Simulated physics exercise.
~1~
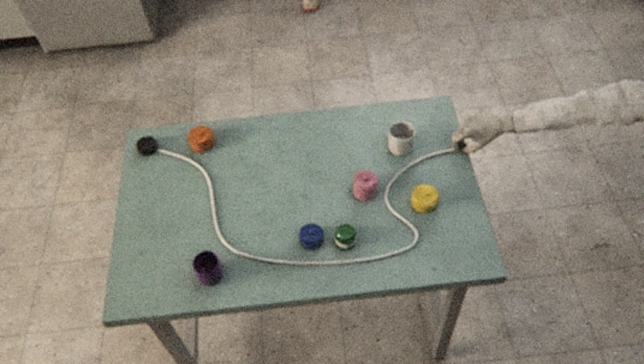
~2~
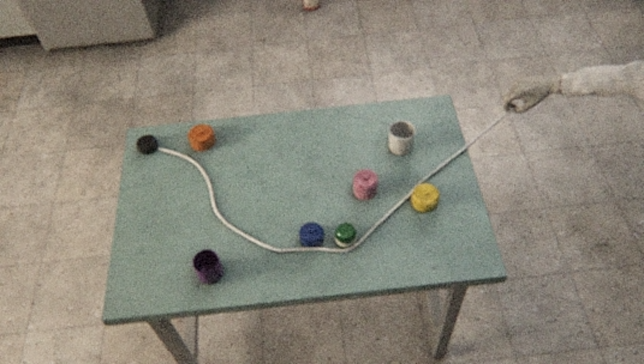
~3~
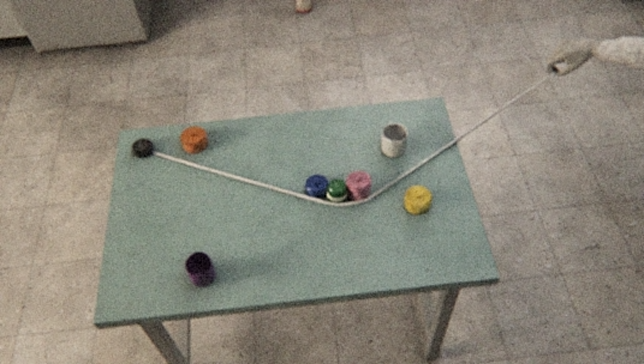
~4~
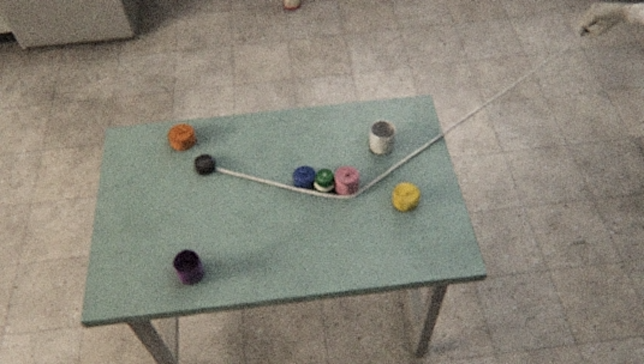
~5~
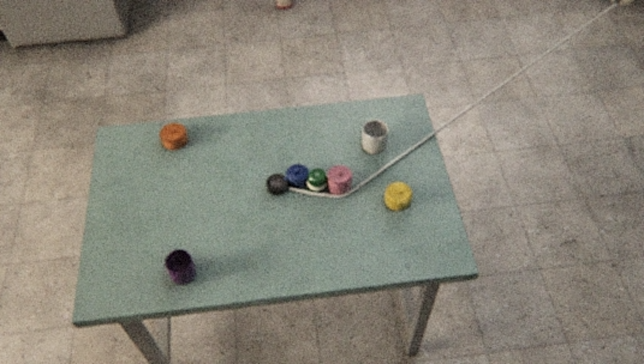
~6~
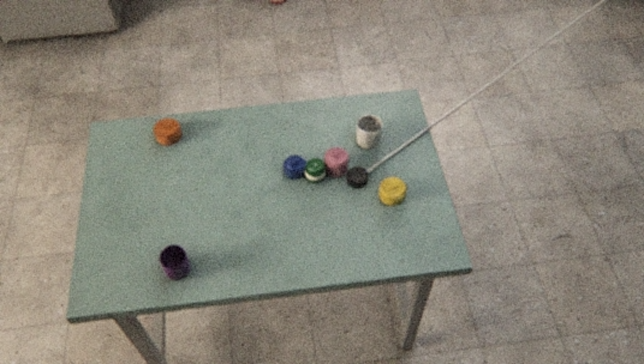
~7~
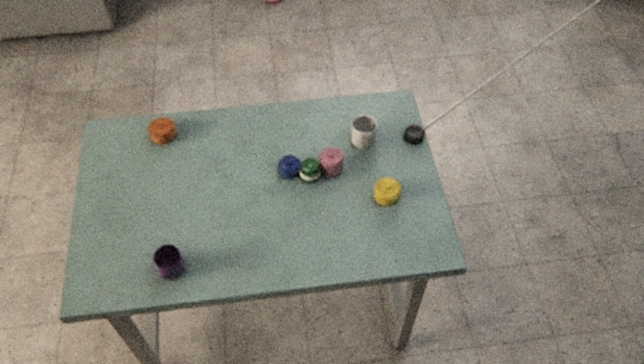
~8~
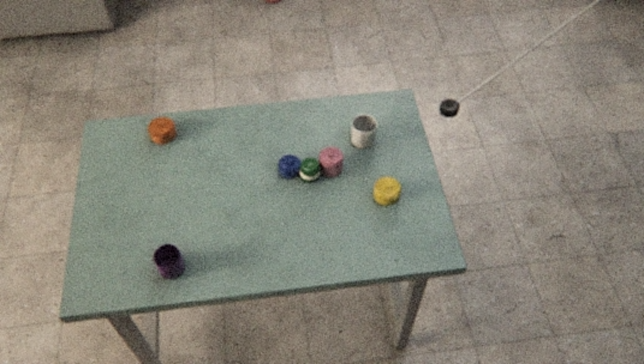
On a pale green table in a room with a tiled floor, a black puck at the left end of a winding white cord sits among seven colourful round containers. A gloved hand at the right pulls the cord away, drawing out its curves. The tightening cord sweeps the blue and green containers up the table until they bunch beside the pink one. The puck then slides right, passes below the cluster, which shifts slightly, and travels between the white mug and yellow pot. Finally it leaves the table's upper right edge, hanging from the taut cord, while the containers remain on top.
